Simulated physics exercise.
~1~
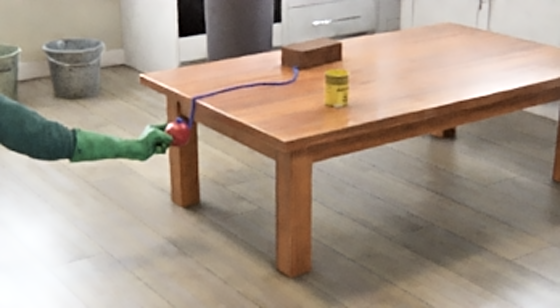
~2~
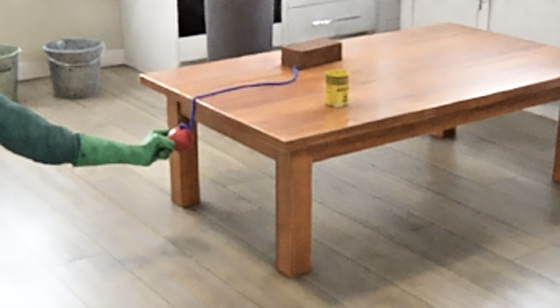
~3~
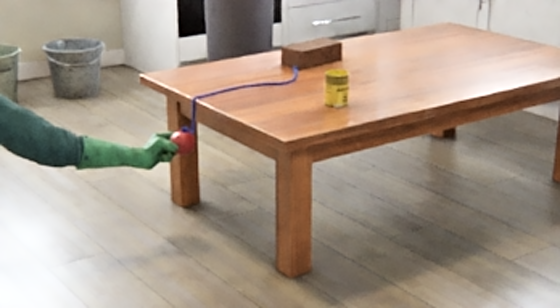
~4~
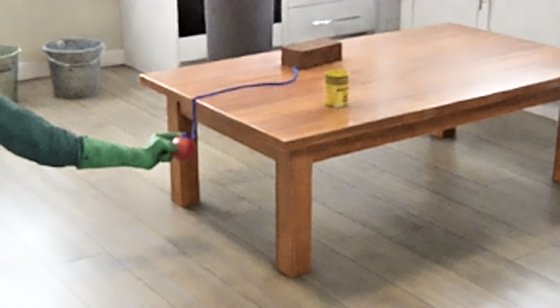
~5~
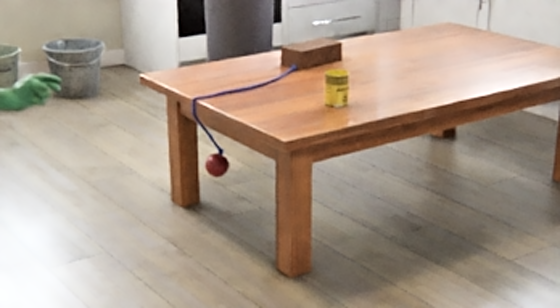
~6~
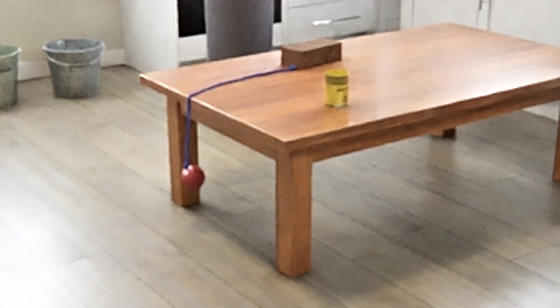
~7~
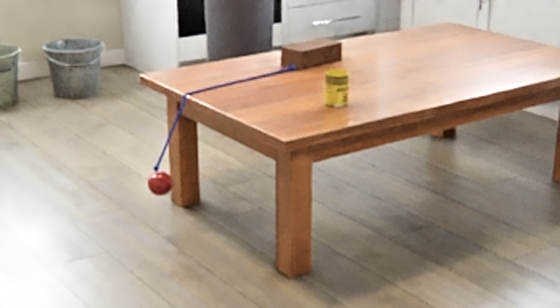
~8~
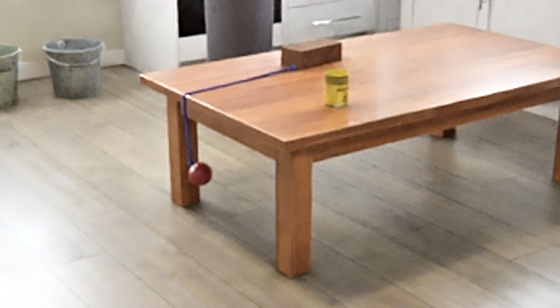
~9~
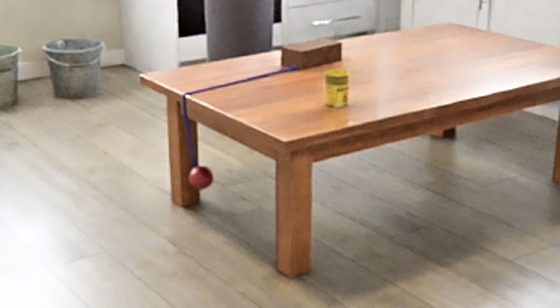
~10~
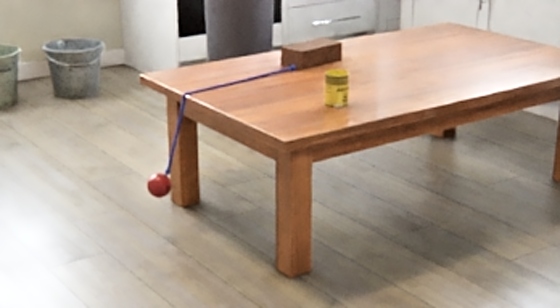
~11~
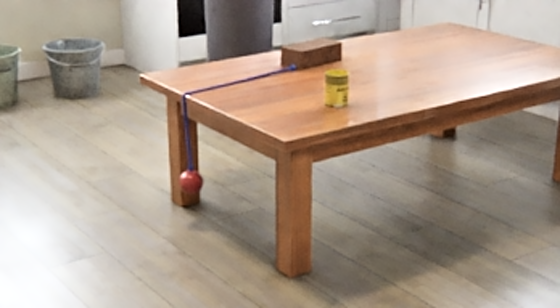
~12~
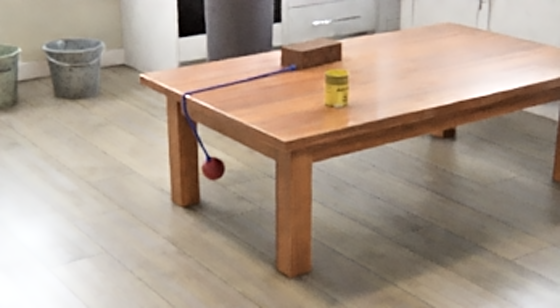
Green-gloved hand lowering a red apple on a blue cord past a wooden table's end, then releasing it to swing above the floor.
